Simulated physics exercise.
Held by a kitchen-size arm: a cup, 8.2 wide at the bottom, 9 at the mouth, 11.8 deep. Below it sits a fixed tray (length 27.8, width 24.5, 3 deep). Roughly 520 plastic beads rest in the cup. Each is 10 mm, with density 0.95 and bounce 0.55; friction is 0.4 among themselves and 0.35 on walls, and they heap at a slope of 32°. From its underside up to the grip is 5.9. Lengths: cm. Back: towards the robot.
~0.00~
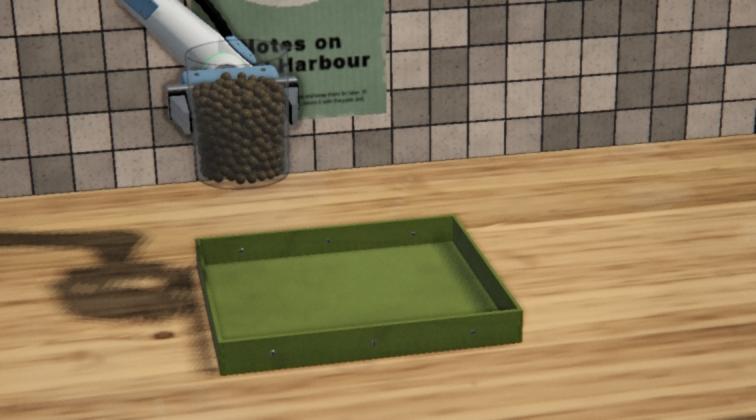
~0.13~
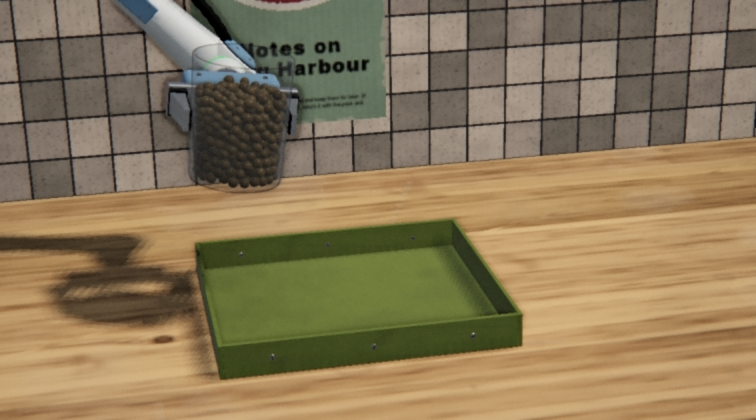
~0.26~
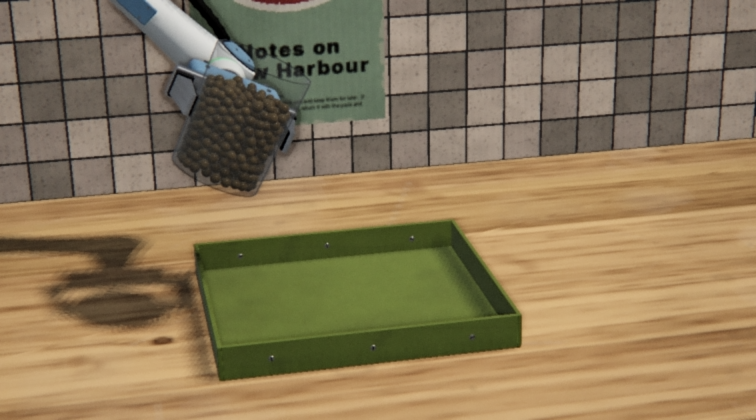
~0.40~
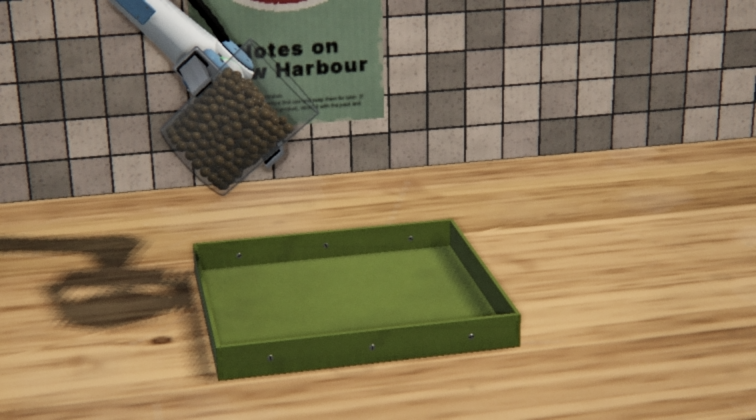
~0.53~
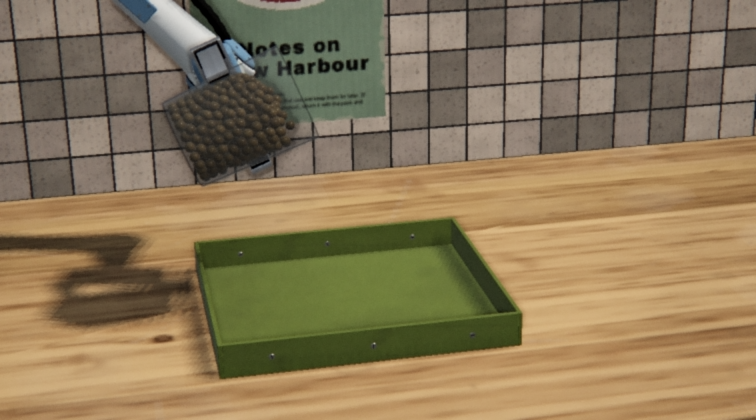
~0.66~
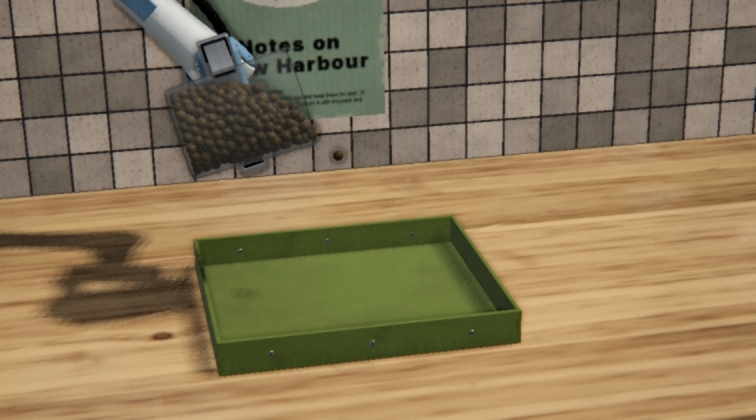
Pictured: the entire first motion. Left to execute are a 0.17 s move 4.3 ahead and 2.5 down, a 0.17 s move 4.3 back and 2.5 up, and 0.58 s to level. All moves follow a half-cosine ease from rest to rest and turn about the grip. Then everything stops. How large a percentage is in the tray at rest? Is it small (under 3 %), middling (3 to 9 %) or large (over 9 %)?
Large.
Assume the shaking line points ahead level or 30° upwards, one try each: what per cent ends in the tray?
Estimates, in order: 25 % then 25 %.
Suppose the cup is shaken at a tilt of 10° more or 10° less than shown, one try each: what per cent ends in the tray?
35 and 5 %.
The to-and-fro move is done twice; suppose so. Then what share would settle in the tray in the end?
It would then be around 25 per cent.
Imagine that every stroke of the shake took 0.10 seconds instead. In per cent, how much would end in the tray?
In that case about 25 in a hundred.
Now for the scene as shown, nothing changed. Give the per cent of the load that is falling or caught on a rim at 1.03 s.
8 %.
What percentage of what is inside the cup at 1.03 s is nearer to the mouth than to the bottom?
Something like 40 percent sits in that half.
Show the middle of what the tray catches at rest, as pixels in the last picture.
I'd point to somewhere near (404, 291).
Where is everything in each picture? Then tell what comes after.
The first picture shows cup middle at (240, 115), level; upper third of the load around (238, 100), from x 195 to 280, top at y 75; 519 in the cup.
The second picture shows cup middle at (239, 120), tilted 7° forward; upper third of the load around (238, 104), from x 195 to 280, top at y 80.
The third picture shows cup middle at (238, 121), tilted 26° forward; upper third of the load around (234, 106), from x 180 to 285, top at y 80.
The fourth picture shows cup middle at (237, 120), tilted 50° forward; upper third of the load around (231, 104), from x 170 to 290, top at y 70.
The fifth picture shows cup middle at (239, 119), tilted 69° forward; upper third of the load around (231, 102), from x 175 to 290, top at y 80.
The sixth picture shows cup middle at (238, 116), tilted 76° forward; upper third of the load around (221, 104), from x 175 to 340, top at y 85; 518 in the cup, 1 in flight or on a rim.
After 1.03 s, tilted 76° forward, highest piece 22 above the table; 451 in the cup, 29 in the tray, 39 in flight or on a rim.
After 1.40 s, tilted 17° forward, highest piece 25 above the table; 435 in the cup, 81 in the tray, 3 in flight or on a rim.
After 1.78 s, level, highest piece 25 above the table; 435 in the cup, 84 in the tray.
After 2.83 s, level, highest piece 25 above the table; 435 in the cup, 84 in the tray.
At rest, 435 in the cup, 84 in the tray. That is 16 % in the tray.
